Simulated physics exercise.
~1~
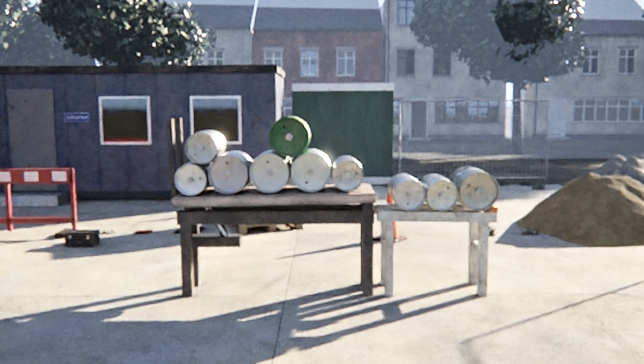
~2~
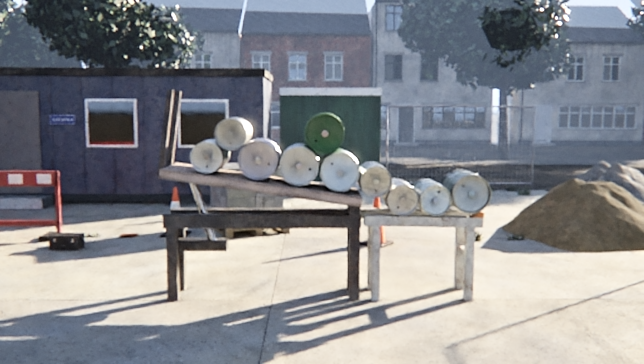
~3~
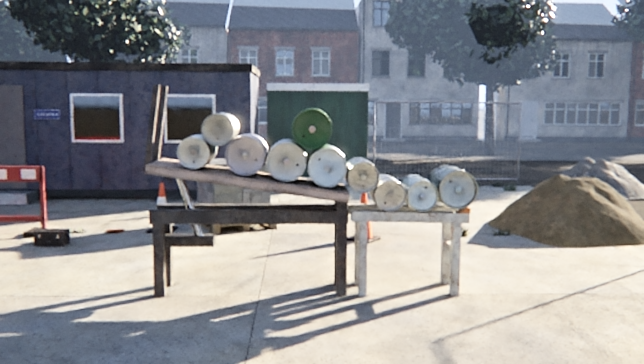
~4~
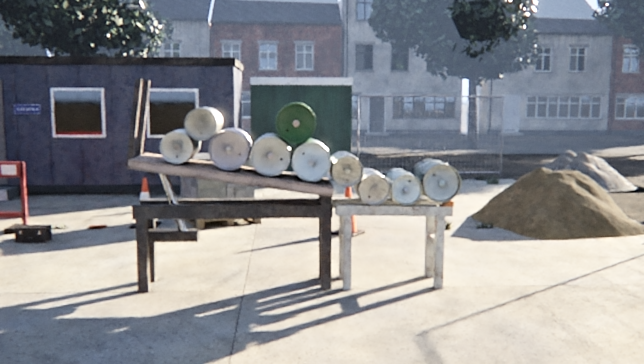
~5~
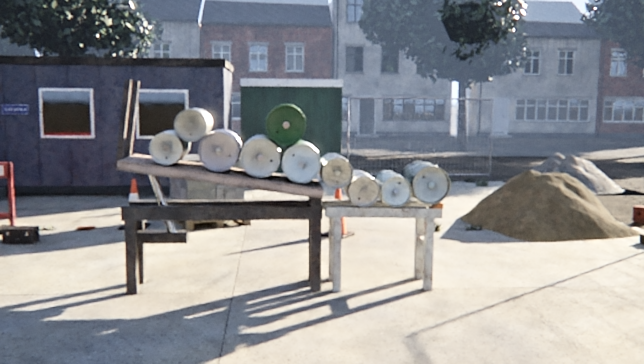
A dark wooden table's top tipped up on its left side, and the pale kegs and the green one on top of them rolled a little to the right, ending bunched against those on the lower white rack, with green still perched up high.
